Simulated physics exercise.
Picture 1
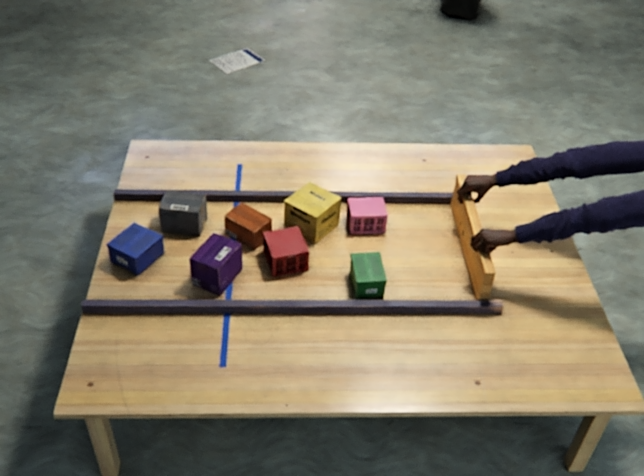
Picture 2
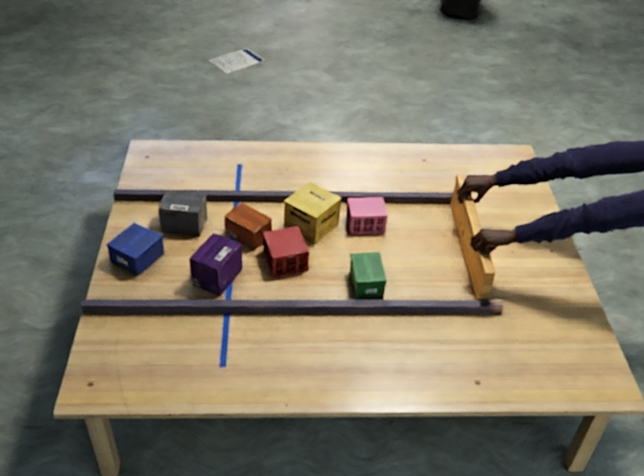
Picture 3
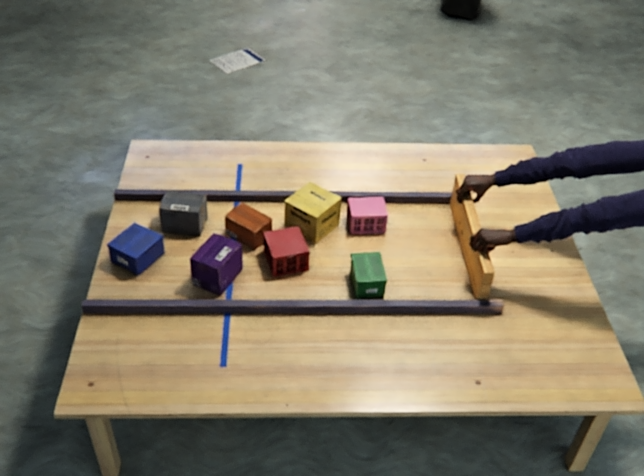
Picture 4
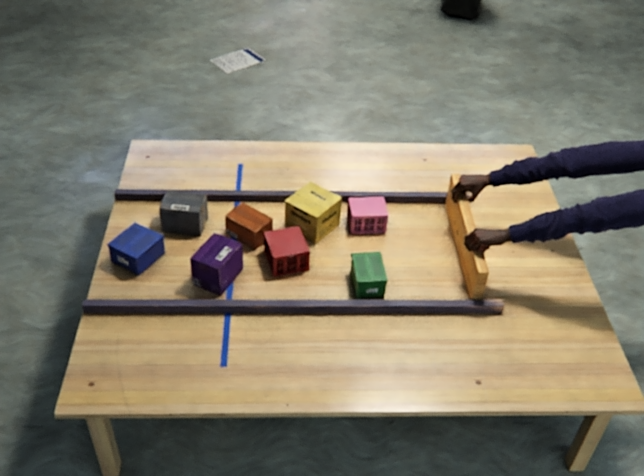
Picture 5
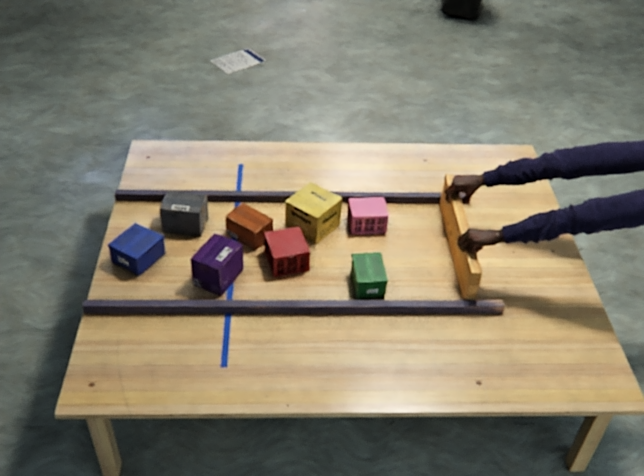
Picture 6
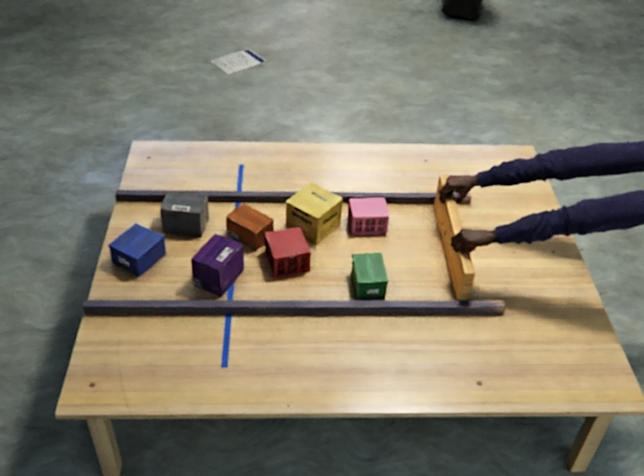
Two dark-sleeved arms at the right slide an orange-brown plank slightly leftward between two dark rails on a wooden table, seen from above at an angle over a grey floor. Blue, grey, purple, orange, red, yellow, pink and green boxes lie scattered from left to centre, near a blue tape line. The plank moves slowly without touching them, while the boxes and camera stay still.
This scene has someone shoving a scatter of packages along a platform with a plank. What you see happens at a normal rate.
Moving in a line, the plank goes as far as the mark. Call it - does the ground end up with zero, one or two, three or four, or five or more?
The ground ends up with zero.
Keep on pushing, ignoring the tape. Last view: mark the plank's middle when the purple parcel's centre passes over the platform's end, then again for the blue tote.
The purple parcel puts it at (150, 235), the blue tote at (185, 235).
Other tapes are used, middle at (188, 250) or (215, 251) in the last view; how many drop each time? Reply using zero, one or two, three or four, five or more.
Taking them in turn, 1 or 2; not one.
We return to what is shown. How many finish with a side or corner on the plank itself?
3 of them.
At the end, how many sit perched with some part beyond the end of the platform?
I'd say 0 of them.
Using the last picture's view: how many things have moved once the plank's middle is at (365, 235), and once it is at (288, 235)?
Tally: 3; 6.
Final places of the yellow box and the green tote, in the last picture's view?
First (179, 205), then (216, 276).
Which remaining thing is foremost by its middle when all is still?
It's the grey parcel that ends nearest.
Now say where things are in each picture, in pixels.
In the first picture, blue tote (136, 249); grey parcel (183, 213); purple parcel (217, 264); plank (471, 236); tape (232, 250).
In the second picture, grey parcel (183, 213); pink crate (367, 216).
In the third picture, purple parcel (217, 264); green tote (368, 276).
In the fourth picture, blue tote (137, 249); red crate (286, 251).
In the fifth picture, grey parcel (185, 214); orange box (249, 226).
In the sixth picture, blue tote (138, 250); grey parcel (185, 214); purple parcel (218, 265); plank (453, 236); tape (234, 251).
A little later, none off yet; blue tote at rest near (138, 250); grey parcel at rest near (185, 214); purple parcel at rest near (218, 265).
When it is over, the number that fall off is zero.
